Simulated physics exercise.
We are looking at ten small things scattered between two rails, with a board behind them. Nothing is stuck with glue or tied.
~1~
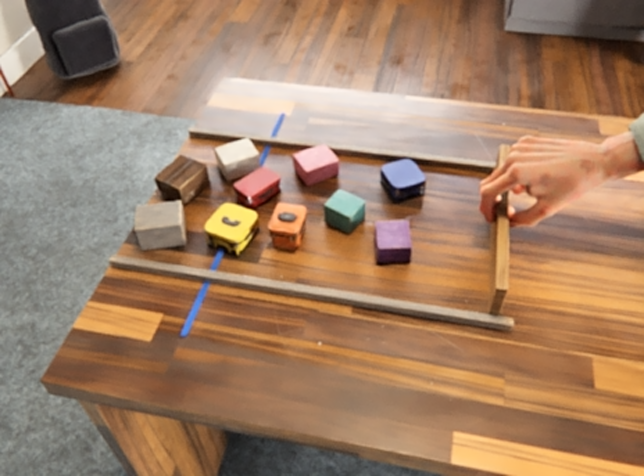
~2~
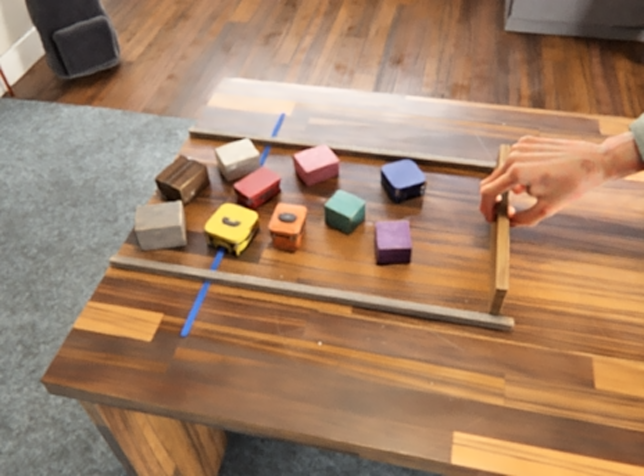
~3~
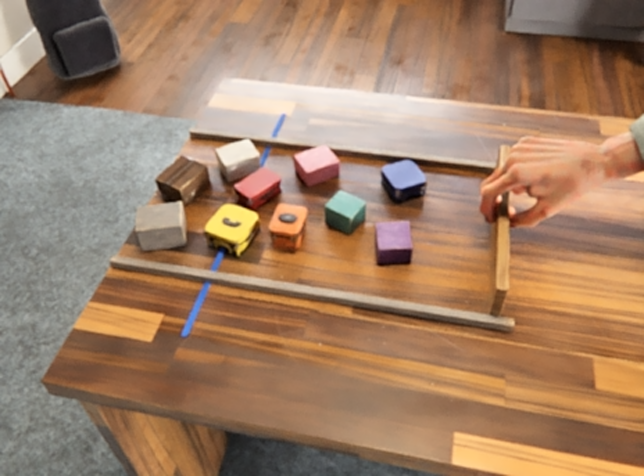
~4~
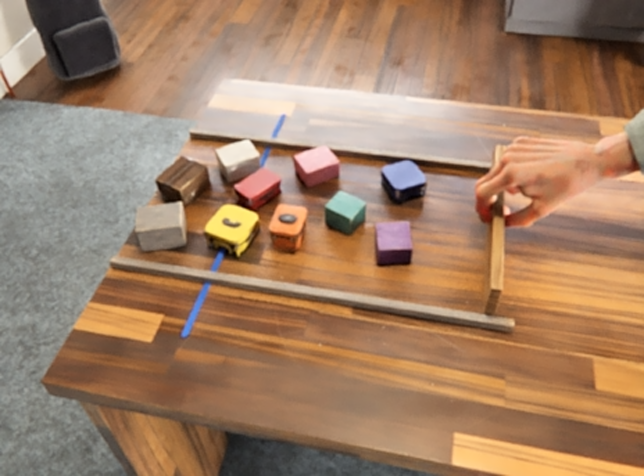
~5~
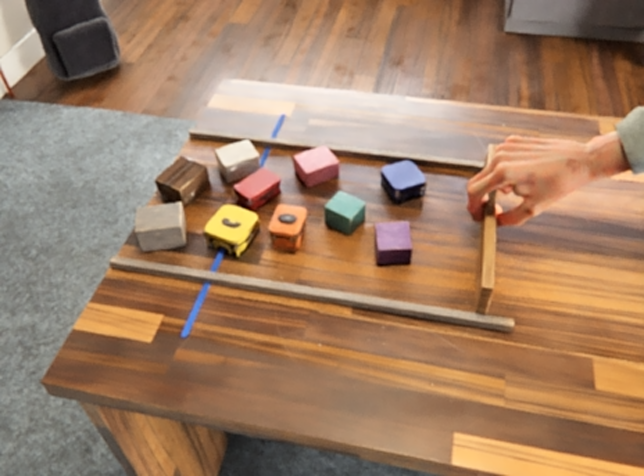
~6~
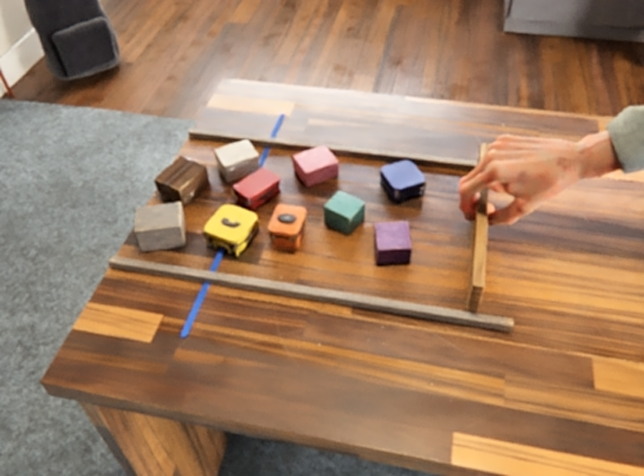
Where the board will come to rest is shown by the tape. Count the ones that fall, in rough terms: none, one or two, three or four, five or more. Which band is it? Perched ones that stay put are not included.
I expect one piece, maybe two, to go over the edge.
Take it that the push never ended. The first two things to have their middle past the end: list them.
The order is the grey block, then the white block.
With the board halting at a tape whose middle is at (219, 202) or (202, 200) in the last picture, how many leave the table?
Counts per try: 4 and 5.
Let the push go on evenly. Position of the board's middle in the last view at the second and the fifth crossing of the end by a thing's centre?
At the first moment about (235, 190), at the next about (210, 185).
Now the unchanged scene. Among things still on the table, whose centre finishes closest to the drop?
That's the white block.
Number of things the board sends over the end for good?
It comes to 1.
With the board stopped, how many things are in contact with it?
Count recorded: 3.
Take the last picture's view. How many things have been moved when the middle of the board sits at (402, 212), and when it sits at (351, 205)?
Up to then 2, and up to the other point 4.
A little later, none off yet; brown box at rest near (183, 182); grey block at rest near (161, 227); white block at rest near (238, 161).
Next, none off yet; brown box moving near (175, 186); grey block shifted a little near (136, 226); white block shifted about its own width near (202, 161).
When it is over, the number that fall off is one or two; down, grey block.
